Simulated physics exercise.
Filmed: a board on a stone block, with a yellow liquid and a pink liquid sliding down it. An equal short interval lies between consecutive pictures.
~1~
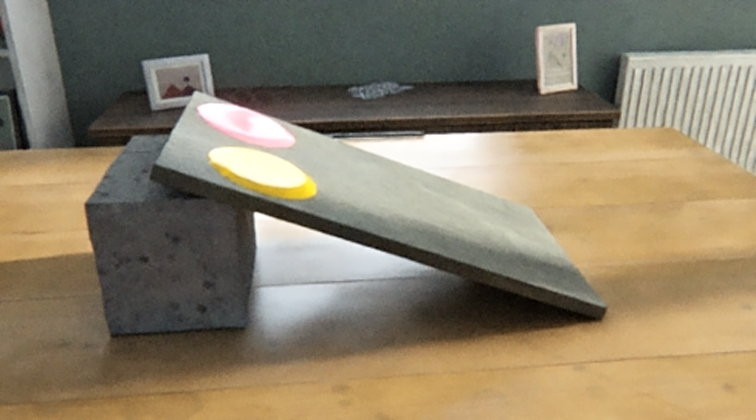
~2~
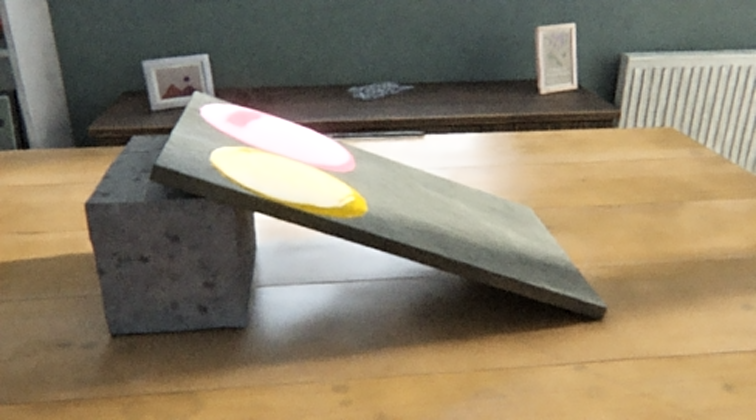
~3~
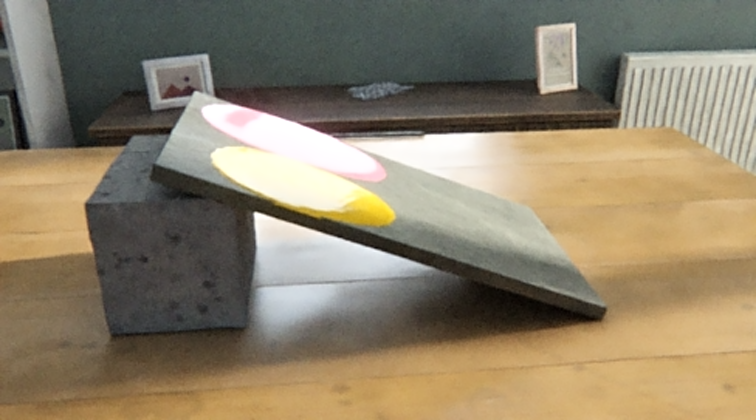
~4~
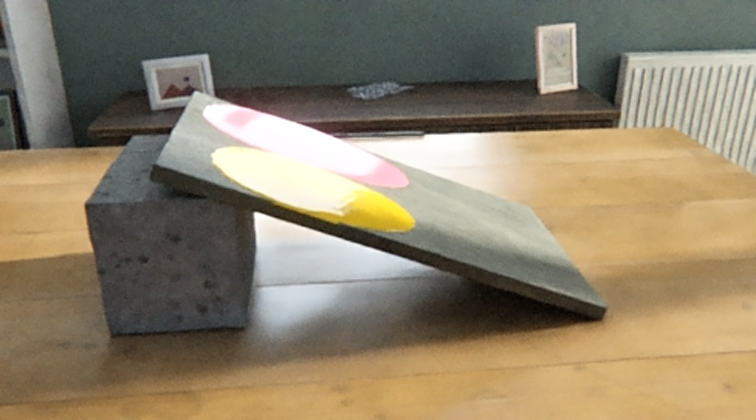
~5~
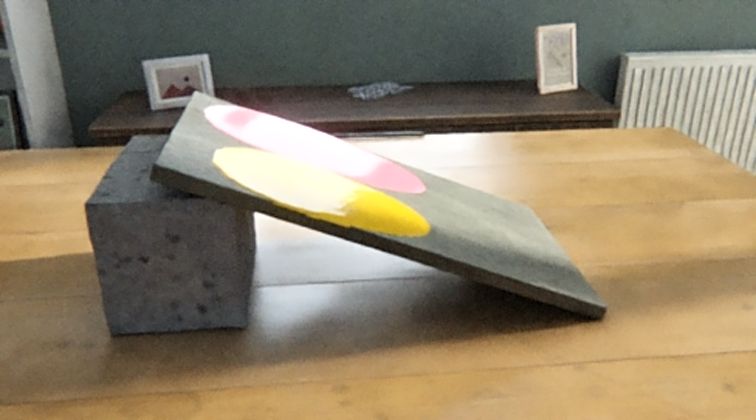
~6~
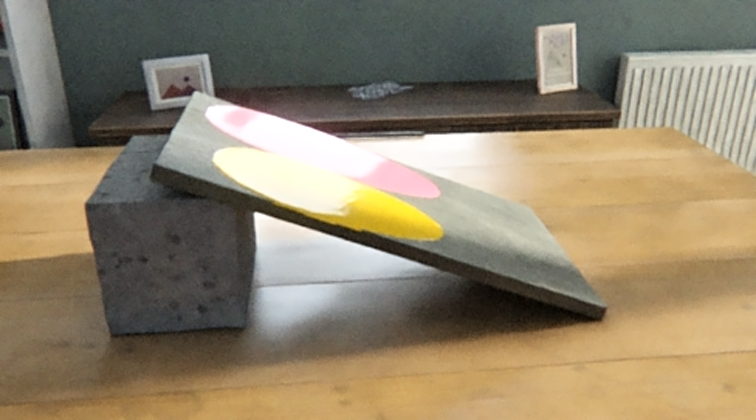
A tilted board rests on a stone block as pink and yellow liquids slide down it.
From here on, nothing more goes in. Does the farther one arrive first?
Yes, most likely the one in the background arrives first.
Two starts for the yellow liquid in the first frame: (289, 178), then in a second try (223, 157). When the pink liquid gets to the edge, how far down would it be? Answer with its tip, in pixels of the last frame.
Roughly (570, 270), then (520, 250) for the other start.
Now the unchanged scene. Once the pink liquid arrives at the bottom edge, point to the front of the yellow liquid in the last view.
Front at roughly (538, 260) (pixels, last frame).
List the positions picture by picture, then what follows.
Tip of the yellow liquid a quarter of the way down; tip of the pink liquid (280, 134) a quarter of the way down, in the first frame.
Tip of the yellow liquid (353, 199) half way down; tip of the pink liquid half way down, in the second frame.
Tip of the yellow liquid half way down; tip of the pink liquid (376, 167) half way down, in the third frame.
Tip of the yellow liquid (400, 215) half way down; tip of the pink liquid half way down, in the fourth frame.
Tip of the yellow liquid half way down; tip of the pink liquid (416, 181) three quarters of the way down, in the fifth frame.
Tip of the yellow liquid (431, 224) half way down; tip of the pink liquid three quarters of the way down, in the sixth frame.
A moment on, the yellow liquid is three quarters of the way down; the pink liquid is three quarters of the way down.
Further on, the yellow liquid is three quarters of the way down; the pink liquid is close to the edge.
When it is over, the yellow liquid is close to the edge; the pink liquid is at the low edge.
